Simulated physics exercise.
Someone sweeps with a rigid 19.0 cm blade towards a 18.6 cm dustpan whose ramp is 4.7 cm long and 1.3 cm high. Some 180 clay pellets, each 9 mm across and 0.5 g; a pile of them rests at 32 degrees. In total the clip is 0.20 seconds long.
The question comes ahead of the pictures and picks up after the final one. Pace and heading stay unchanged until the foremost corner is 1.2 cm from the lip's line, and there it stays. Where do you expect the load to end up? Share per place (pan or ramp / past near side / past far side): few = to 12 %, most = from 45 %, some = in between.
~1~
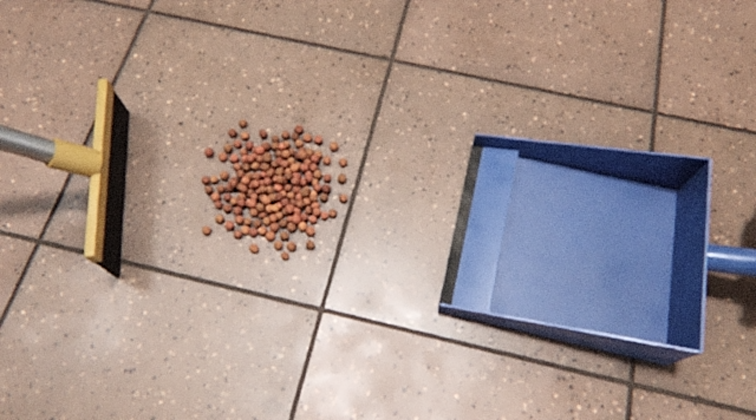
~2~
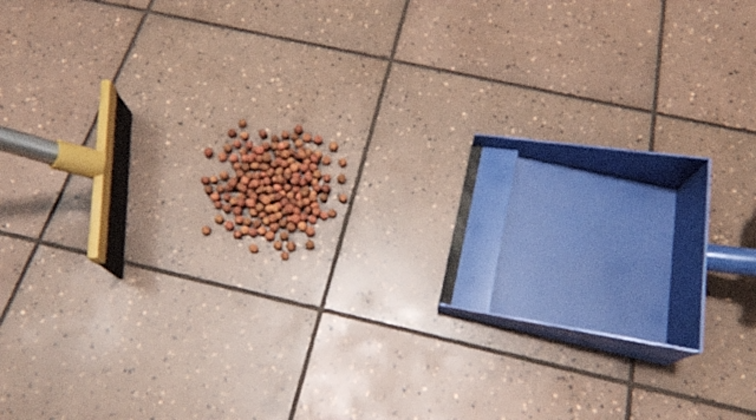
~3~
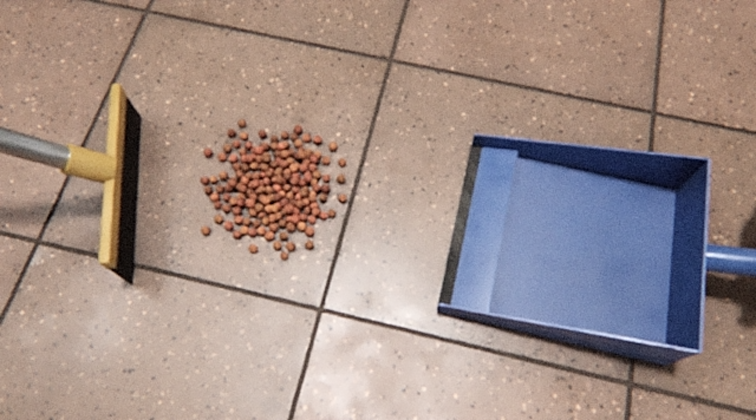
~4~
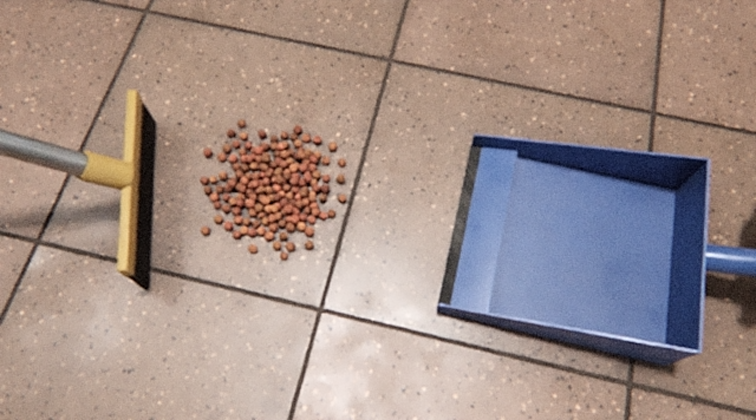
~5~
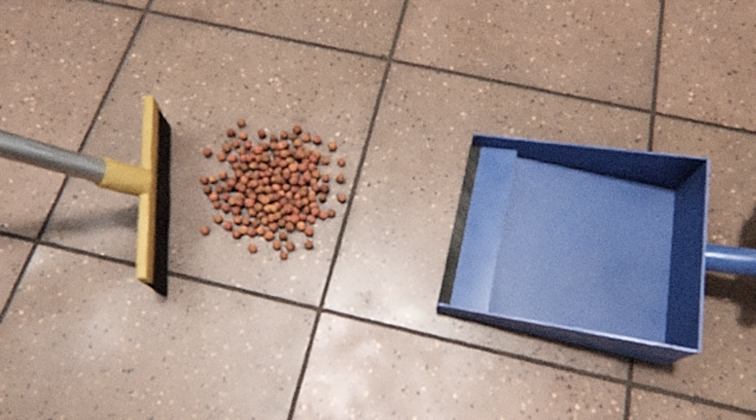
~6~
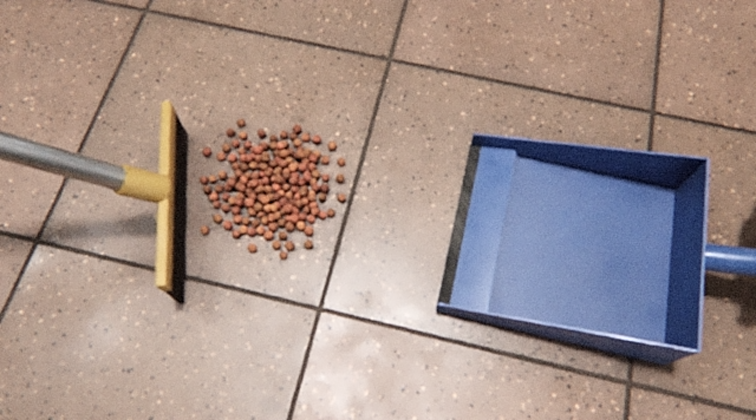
Shares - pan: Few, near side: Few, far side: Few.
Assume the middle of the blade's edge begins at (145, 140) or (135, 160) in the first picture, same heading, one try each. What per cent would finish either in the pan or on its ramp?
Some 5 and 5 per cent.
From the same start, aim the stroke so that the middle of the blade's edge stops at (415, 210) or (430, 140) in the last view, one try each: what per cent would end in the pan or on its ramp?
About 15 and 20 per cent.
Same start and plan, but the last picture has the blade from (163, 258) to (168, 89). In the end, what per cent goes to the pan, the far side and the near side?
Pan 15; far 20; near 0.
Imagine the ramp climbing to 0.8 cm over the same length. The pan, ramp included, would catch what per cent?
That change would give about 0 per cent.
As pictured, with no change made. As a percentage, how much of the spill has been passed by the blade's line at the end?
Estimate: Around 40 %.
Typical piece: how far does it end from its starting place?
Around 12 centimetres.
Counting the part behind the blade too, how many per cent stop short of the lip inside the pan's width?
I'd put it near 95 per cent.
Then, 0.23 s after the last picture, middle of the blade 16 cm from the lip; 0 % over the lip, far side 0 %, near side 0 %.
Then, 0.40 s after the last picture, middle of the blade 9 cm from the lip; 0 % over the lip, far side 0 %, near side 0 %.
Then, 0.68 s after the last picture, middle of the blade 4 cm from the lip; 0 % over the lip, far side 0 %, near side 5 %.
In the end, pan 0 %, near side 5 %, far side 0 %, in front of the lip or behind the blade 95 %.
